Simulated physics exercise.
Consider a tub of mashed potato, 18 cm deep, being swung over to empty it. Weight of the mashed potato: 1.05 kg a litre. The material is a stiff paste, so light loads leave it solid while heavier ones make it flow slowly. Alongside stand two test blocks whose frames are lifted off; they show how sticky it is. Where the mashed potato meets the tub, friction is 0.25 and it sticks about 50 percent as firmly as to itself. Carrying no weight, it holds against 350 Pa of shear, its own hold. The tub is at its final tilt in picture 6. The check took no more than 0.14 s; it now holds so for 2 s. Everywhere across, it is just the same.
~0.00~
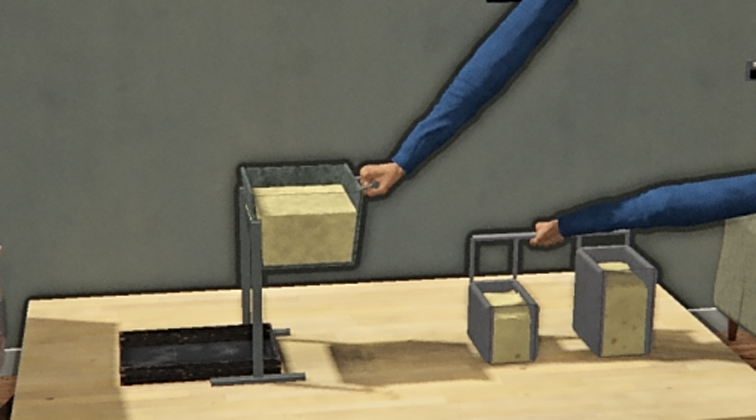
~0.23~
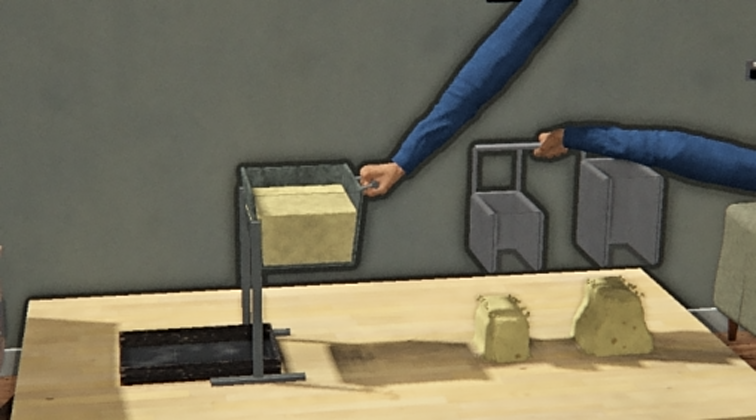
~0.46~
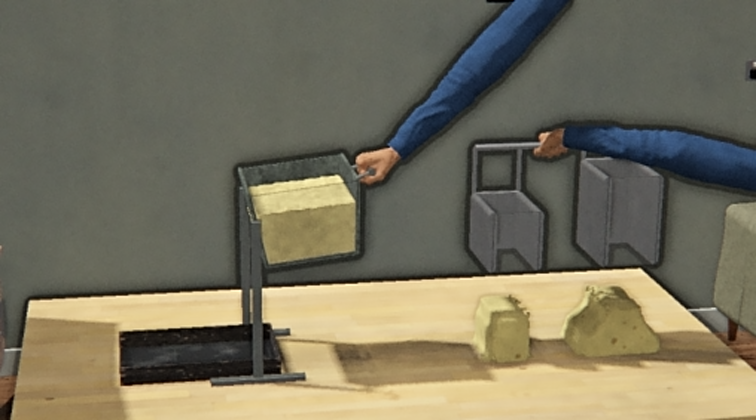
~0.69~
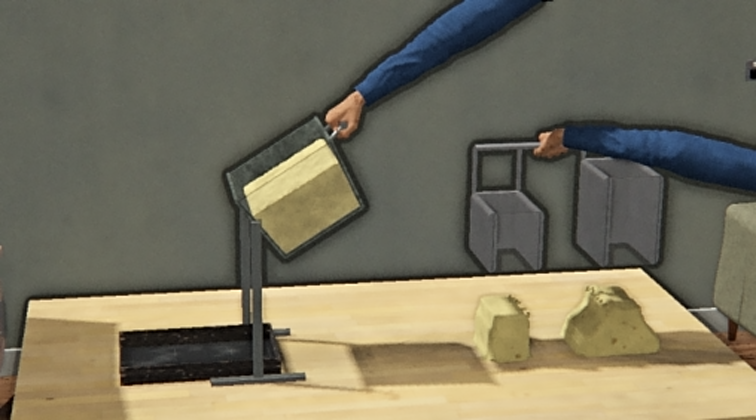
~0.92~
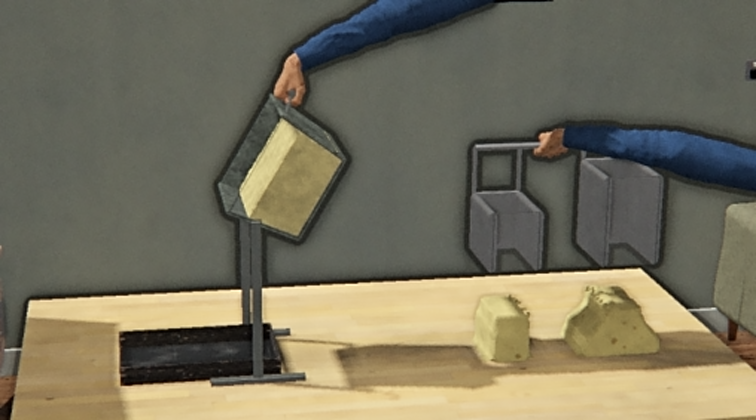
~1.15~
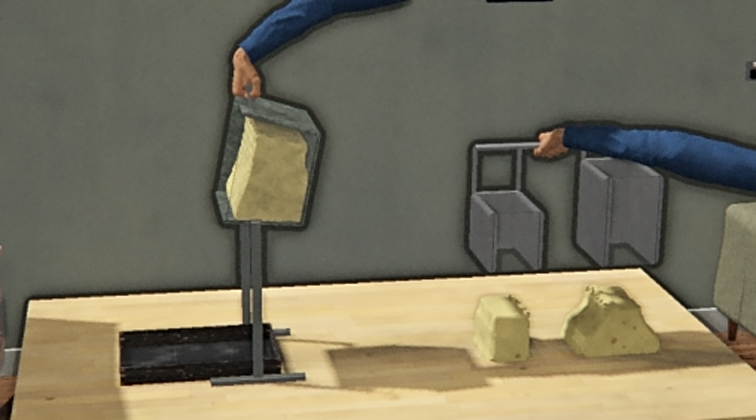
On a pale wooden tabletop against a grey wall, a blue-sleeved arm lifts two open grey boxes off pale yellow blocks, which slump a little, the larger one more. Another blue-sleeved arm then swings a stand-mounted tub of mashed potato up and leftward until it is steeply tilted, the mash still inside.
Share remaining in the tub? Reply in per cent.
Close to 62 %.
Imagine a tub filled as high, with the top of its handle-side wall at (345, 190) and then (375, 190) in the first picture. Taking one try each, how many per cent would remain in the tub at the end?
I'd say near 95 percent the first time and near 50 percent the second.
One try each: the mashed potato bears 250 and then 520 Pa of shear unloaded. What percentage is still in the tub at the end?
In order: Around 50 % and around 100 %.
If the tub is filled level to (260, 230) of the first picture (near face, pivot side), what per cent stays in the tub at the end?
I'd put it close to 100 in a hundred.
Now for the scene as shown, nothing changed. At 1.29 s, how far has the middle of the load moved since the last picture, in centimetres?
Close to 4 centimetres.
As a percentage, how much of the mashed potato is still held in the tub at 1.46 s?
Some 80 per cent.
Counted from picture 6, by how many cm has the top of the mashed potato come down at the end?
11 cm.
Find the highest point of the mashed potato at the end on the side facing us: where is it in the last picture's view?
About (282, 179).
By 1.29 s, the tub is at 79 degrees and holds 96 %.
By 1.46 s, the tub is at 79 degrees and holds 78 %.
By 1.63 s, the tub is at 79 degrees and holds 64 %.
By 1.80 s, the tub is at 79 degrees and holds 62 %.
By 3.15 s, at the end, the tub is at 79 degrees and holds 62 %.
